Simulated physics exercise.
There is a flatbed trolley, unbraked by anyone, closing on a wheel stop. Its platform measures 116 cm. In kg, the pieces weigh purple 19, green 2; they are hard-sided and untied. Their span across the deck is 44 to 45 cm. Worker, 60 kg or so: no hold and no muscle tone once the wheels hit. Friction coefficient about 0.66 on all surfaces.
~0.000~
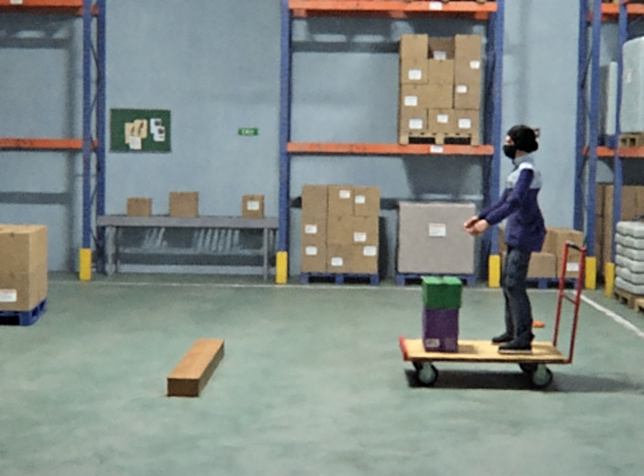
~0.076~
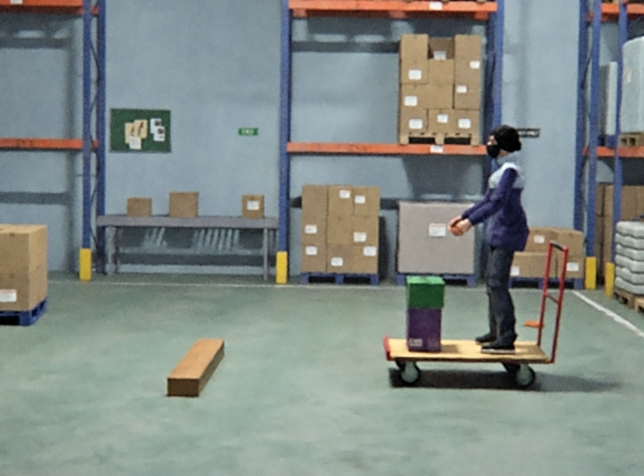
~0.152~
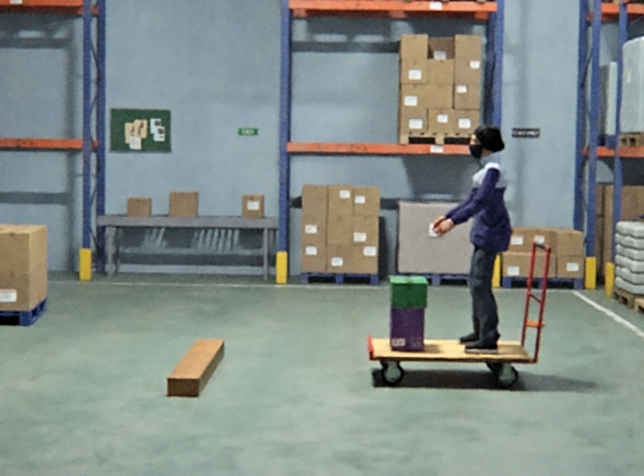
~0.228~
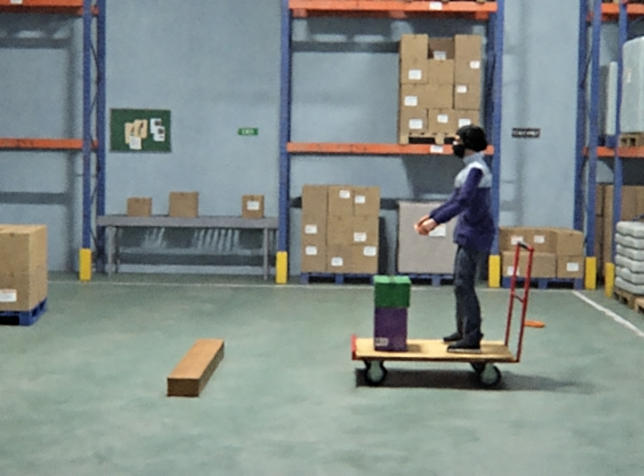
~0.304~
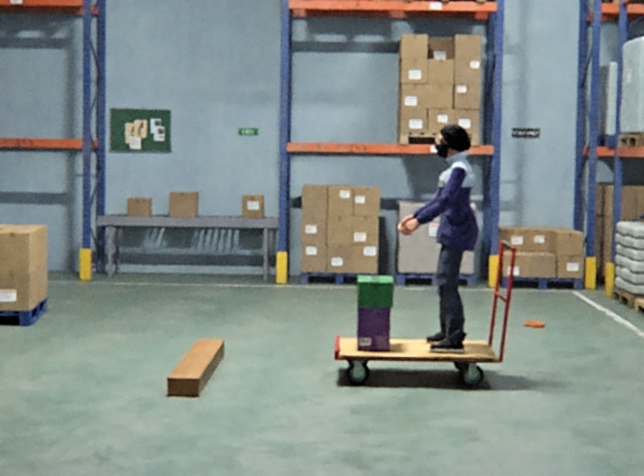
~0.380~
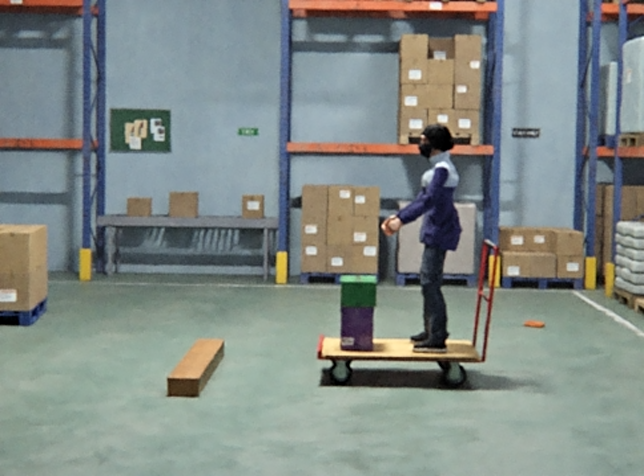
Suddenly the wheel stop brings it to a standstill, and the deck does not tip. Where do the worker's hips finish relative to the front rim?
The worker's hips finish short of the front rim.
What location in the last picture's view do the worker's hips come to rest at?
(238, 287).
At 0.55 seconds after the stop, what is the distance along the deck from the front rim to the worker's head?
30 cm past.
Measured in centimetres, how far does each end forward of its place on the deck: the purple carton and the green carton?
Forward shift, cm - purple: 15; green: 55.
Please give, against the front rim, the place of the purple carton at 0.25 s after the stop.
Around 15 cm short of the front rim.
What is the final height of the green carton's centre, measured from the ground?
Height: Around 10 cm.
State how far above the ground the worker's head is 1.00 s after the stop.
30 cm.
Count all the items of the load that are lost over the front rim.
Count: 1.
Impact comes at 0.92 s.
After 1.17 s the worker's hips are 49 cm behind the rim, near (267, 260) in the last picture's view.
After 1.47 s the worker's hips are 31 cm behind the rim, near (242, 287) in the last picture's view.
After 1.92 s the worker's hips are 26 cm behind the rim, near (236, 288) in the last picture's view.
When all is still (4.7 s), past the rim, green carton; behind it, purple carton and the worker's hips.
